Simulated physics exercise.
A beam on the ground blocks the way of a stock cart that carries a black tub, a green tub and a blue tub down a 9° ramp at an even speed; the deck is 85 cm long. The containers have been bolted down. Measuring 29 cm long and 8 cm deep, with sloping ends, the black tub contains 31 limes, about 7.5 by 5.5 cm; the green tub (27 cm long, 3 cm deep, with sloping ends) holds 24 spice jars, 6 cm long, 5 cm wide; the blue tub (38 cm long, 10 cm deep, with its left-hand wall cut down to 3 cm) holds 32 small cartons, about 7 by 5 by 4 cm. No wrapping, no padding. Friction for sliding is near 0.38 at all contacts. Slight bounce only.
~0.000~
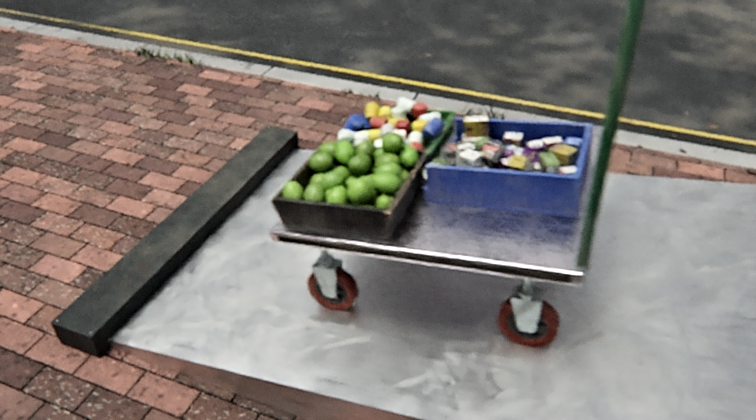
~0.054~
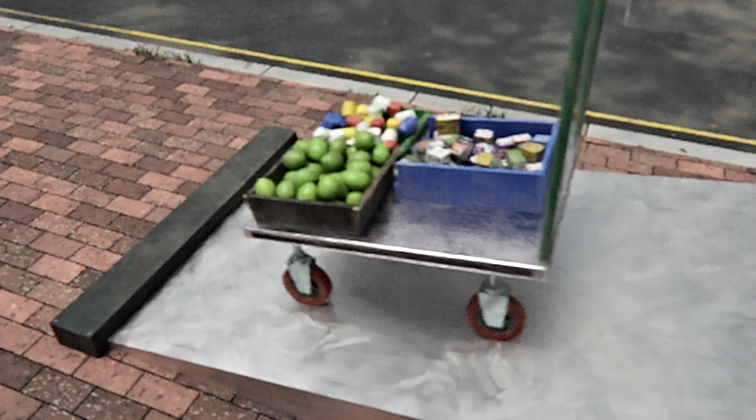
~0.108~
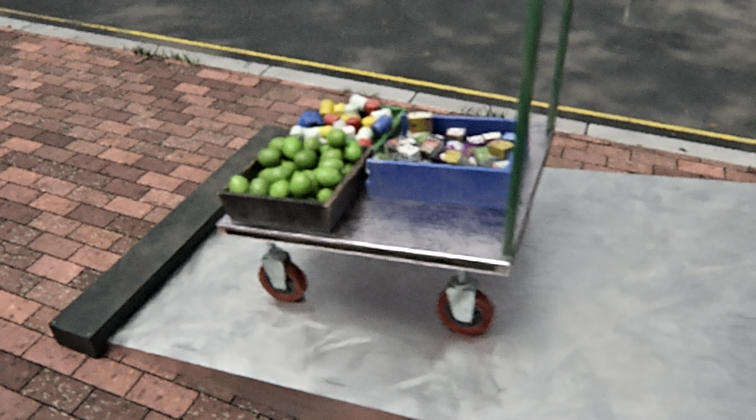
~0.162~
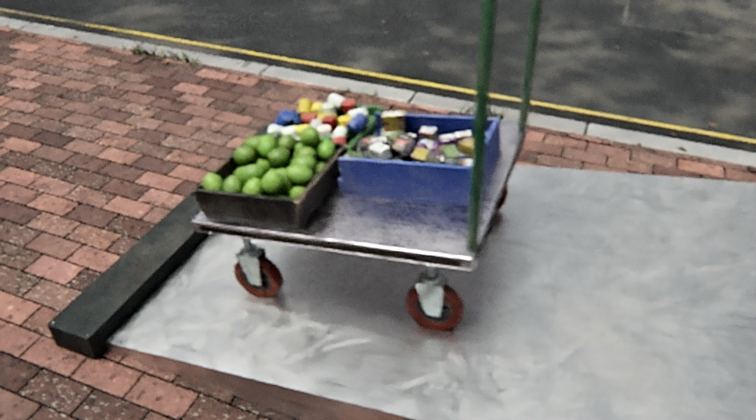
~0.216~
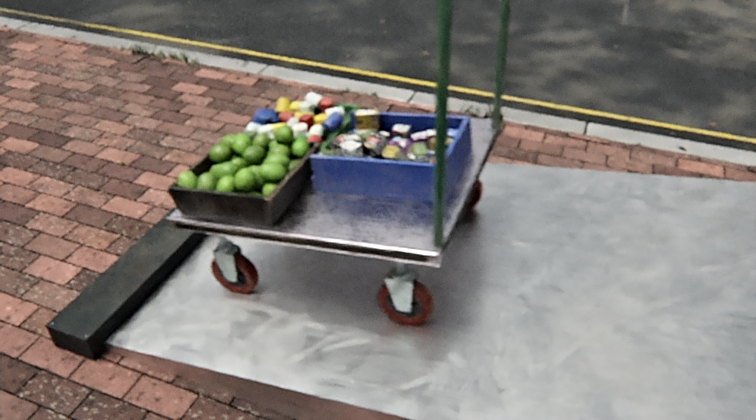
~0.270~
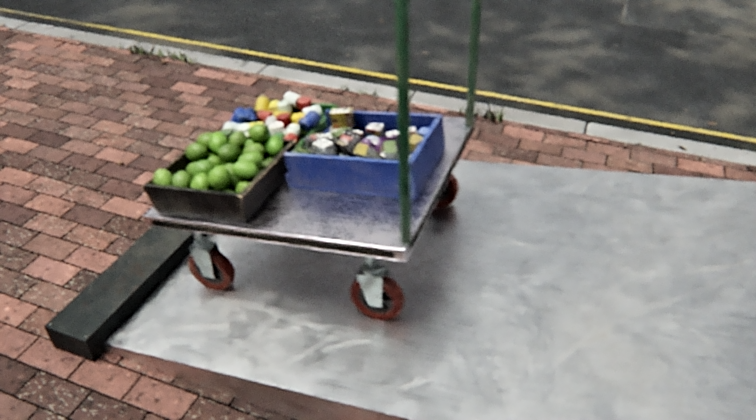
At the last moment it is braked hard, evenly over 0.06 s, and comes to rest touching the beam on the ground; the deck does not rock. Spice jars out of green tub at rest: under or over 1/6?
I expect it to lose a larger share than a sixth of its load.
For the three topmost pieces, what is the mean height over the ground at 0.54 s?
56 cm.
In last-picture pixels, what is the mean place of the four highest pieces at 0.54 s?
Centred close to (301, 138).
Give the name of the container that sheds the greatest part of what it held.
It is the green tub.
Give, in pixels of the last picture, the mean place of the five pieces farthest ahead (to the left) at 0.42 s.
Near (201, 116) in pixels.
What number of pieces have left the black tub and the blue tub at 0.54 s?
The black tub is at about 0 and the blue tub at about 2.
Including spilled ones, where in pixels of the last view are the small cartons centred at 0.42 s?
Centre: About (300, 149) px.
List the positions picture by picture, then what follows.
In the first frame (places track the rim corner closest to us here), green tub (its farthest corner) (372, 108); black tub (386, 211); 58 cm to go; all still inside.
The second frame shows green tub (349, 106); black tub (354, 207); 49 cm to go.
The third frame shows green tub (327, 105); black tub (324, 204); 40 cm to go.
The fourth frame shows green tub (306, 104); black tub (295, 201); 31 cm to go.
The fifth frame shows green tub (285, 103); black tub (266, 198); 23 cm to go.
The sixth frame shows green tub (264, 102); black tub (238, 195); 14 cm to go; all still inside.
After 0.32 s, it begins to slow.
After 0.42 s, the black tub has all 31, the green tub is down by 2 of 24 and the blue tub is down by 2 of 32.
After 0.54 s, the black tub has all 31, the green tub is down by 8 of 24 and the blue tub is down by 2 of 32.
After 0.77 s, the black tub is down by 1 of 31, the green tub is down by 9 of 24 and the blue tub is down by 4 of 32.
Outcome (at 1.28 s), the black tub is down by 2 of 31, the green tub is down by 10 of 24 and the blue tub is down by 4 of 32. Asked share, 10 of 24, 42 per cent.
